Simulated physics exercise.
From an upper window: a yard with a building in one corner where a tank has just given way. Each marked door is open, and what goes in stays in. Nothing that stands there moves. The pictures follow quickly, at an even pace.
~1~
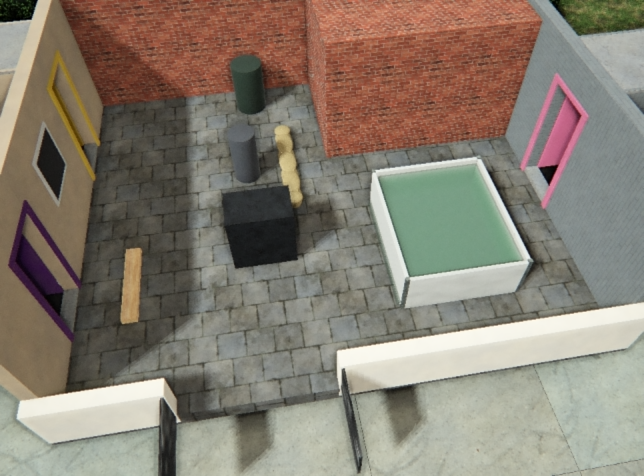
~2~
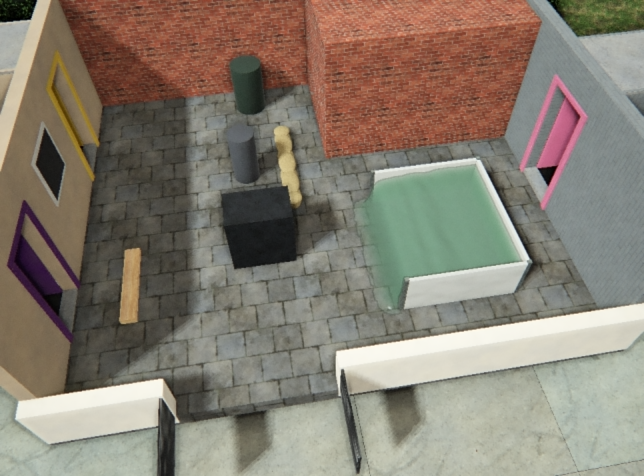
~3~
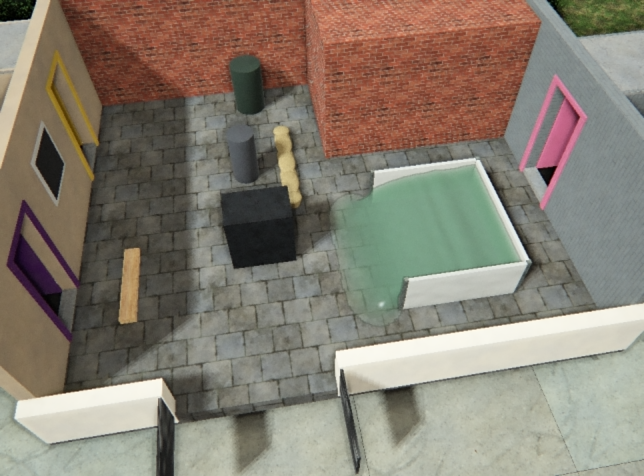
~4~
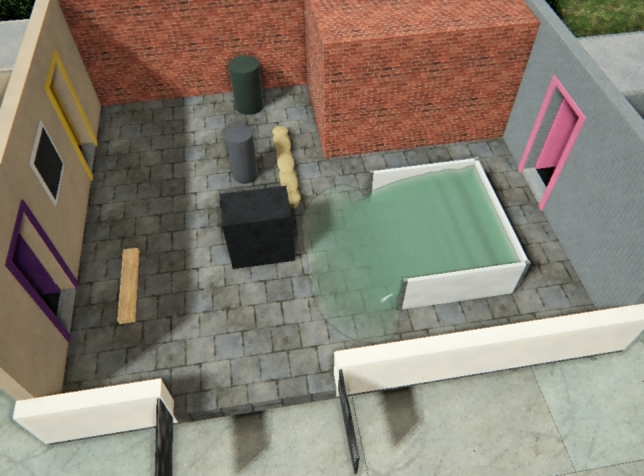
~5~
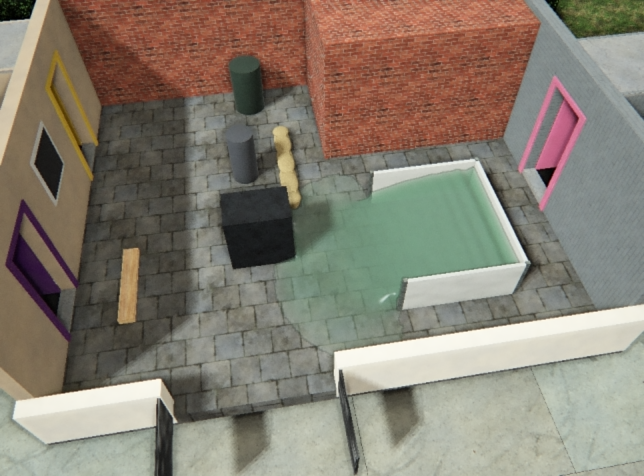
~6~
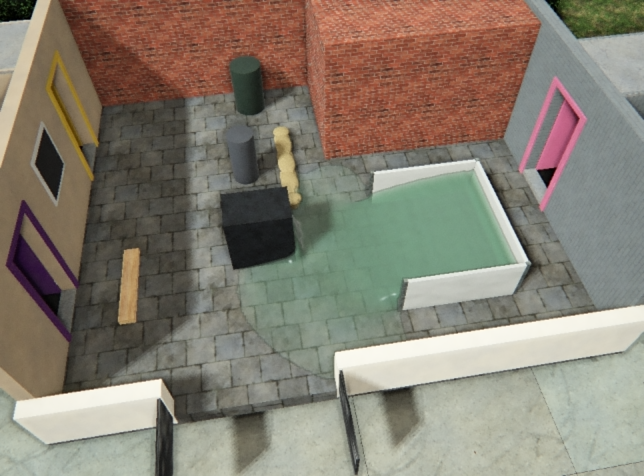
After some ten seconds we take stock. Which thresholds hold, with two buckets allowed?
The pink door stays under that; the yellow door stays under that; the purple door takes more than that.
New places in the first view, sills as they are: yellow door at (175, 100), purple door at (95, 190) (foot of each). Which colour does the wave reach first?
First comes the purple-painted one.
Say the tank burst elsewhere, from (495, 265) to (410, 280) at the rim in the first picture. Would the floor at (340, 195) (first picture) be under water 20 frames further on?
Answer: Free of water.
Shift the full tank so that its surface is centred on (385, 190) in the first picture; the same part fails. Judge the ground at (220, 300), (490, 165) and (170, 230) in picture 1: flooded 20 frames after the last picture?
In turn: Wet, free of water, flooded.
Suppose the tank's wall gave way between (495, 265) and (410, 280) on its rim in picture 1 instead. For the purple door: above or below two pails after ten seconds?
My reading: The purple one passes that mark.
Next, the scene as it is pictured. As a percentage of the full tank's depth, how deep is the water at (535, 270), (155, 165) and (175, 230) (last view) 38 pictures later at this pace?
In that order: 0, 6 and 8 per cent.
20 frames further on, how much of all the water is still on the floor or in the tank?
Near 84 in a hundred.
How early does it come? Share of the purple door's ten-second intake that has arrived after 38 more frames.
Some 85 per cent.
A moment on, water covers 35 % of the floor; the pink door not reached, the yellow door not reached, the purple door not reached.
Next, water covers 55 % of the floor; the pink door not reached, the yellow door not reached, the purple door over two buckets in.
Then, water covers 65 % of the floor; the pink door not reached, the yellow door wet at the sill, nothing in, the purple door over two buckets in.
Later, water covers 85 % of the floor; the pink door wet at the sill, nothing in, the yellow door wet at the sill, nothing in, the purple door far over two buckets in.
In the end, water covers 95 % of the floor; the pink door wet at the sill, nothing in, the yellow door wet at the sill, nothing in, the purple door far over two buckets in.
